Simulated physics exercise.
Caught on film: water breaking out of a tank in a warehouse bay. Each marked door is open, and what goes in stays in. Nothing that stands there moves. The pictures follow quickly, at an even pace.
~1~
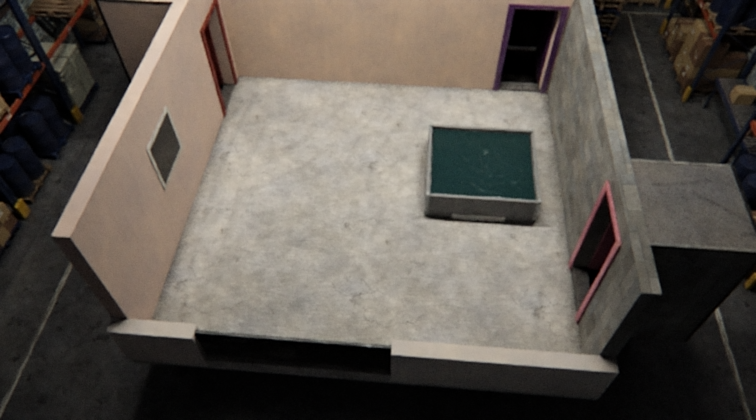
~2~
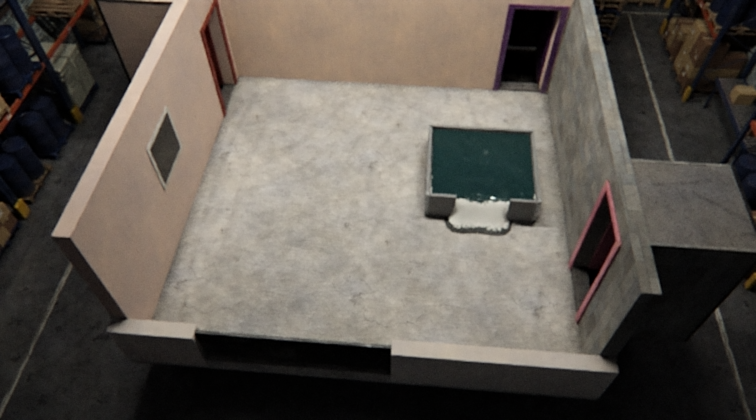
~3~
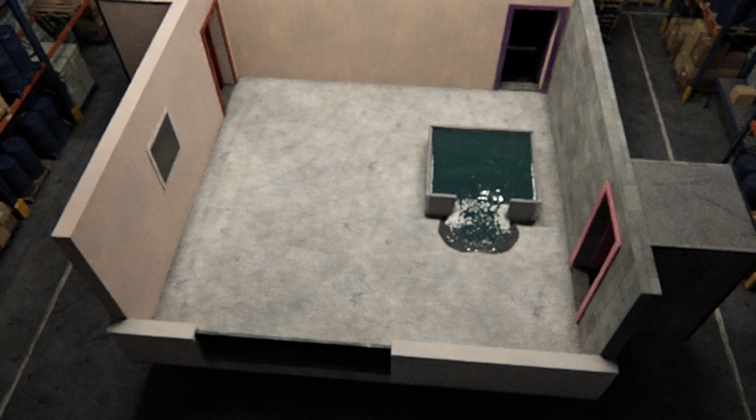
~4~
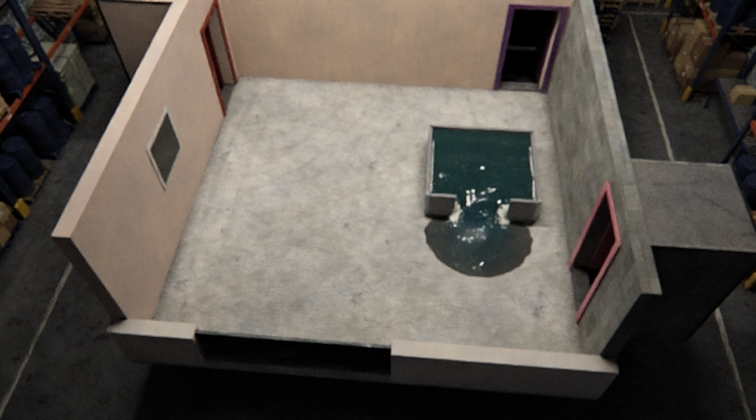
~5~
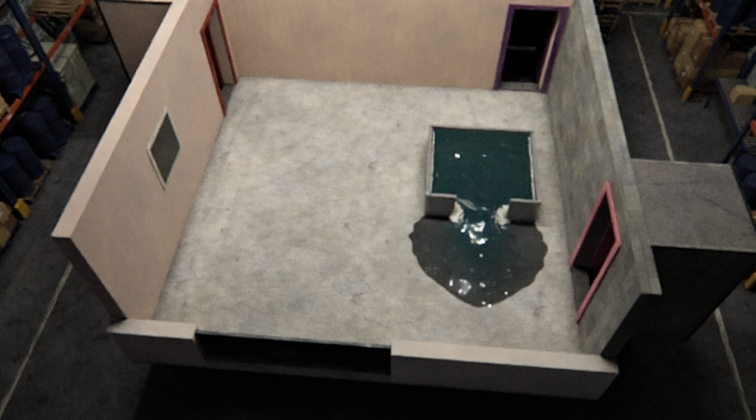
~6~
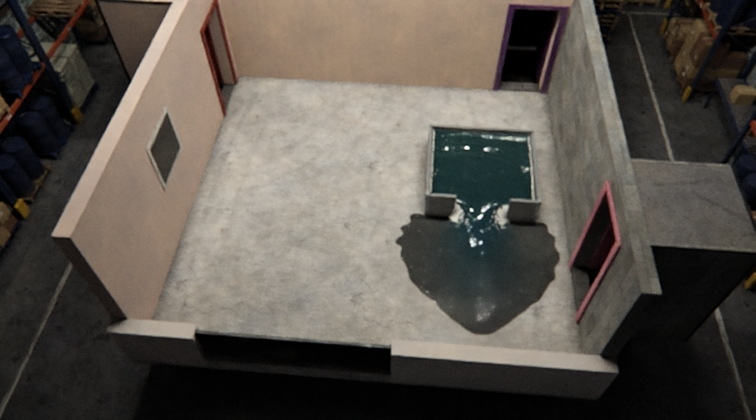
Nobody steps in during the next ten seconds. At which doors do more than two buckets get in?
One by one: The pink door stays under that; the purple door stays under that; the red door stays under that.
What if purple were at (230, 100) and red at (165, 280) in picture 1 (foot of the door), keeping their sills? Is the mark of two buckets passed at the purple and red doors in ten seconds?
My reading: Purple door lets less in, red door goes over.
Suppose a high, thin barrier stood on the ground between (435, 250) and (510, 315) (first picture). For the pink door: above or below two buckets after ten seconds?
In short: Pink door is over.
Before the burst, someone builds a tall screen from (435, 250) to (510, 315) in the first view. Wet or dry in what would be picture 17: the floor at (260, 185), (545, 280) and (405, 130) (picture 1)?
In turn: Not flooded, wet, free of water.
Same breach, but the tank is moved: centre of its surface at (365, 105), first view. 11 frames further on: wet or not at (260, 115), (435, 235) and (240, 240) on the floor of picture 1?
In that order: Dry, under water, awash.
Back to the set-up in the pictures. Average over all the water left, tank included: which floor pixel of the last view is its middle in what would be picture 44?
At about (417, 261).
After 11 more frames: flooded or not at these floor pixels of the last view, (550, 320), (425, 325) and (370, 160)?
In turn: Flooded, wet, no water.
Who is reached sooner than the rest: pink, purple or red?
The door marked pink.
A moment on, water covers 20 % of the floor; the pink door wet at the sill, nothing in, the purple door not reached, the red door not reached.
Next, water covers 25 % of the floor; the pink door wet at the sill, nothing in, the purple door not reached, the red door not reached.
Then, water covers 30 % of the floor; the pink door wet at the sill, nothing in, the purple door not reached, the red door not reached.
Later, water covers 50 % of the floor; the pink door wet at the sill, nothing in, the purple door not reached, the red door not reached.
In the end, water covers 75 % of the floor; the pink door wet at the sill, nothing in, the purple door under two buckets in, the red door wet at the sill, nothing in.
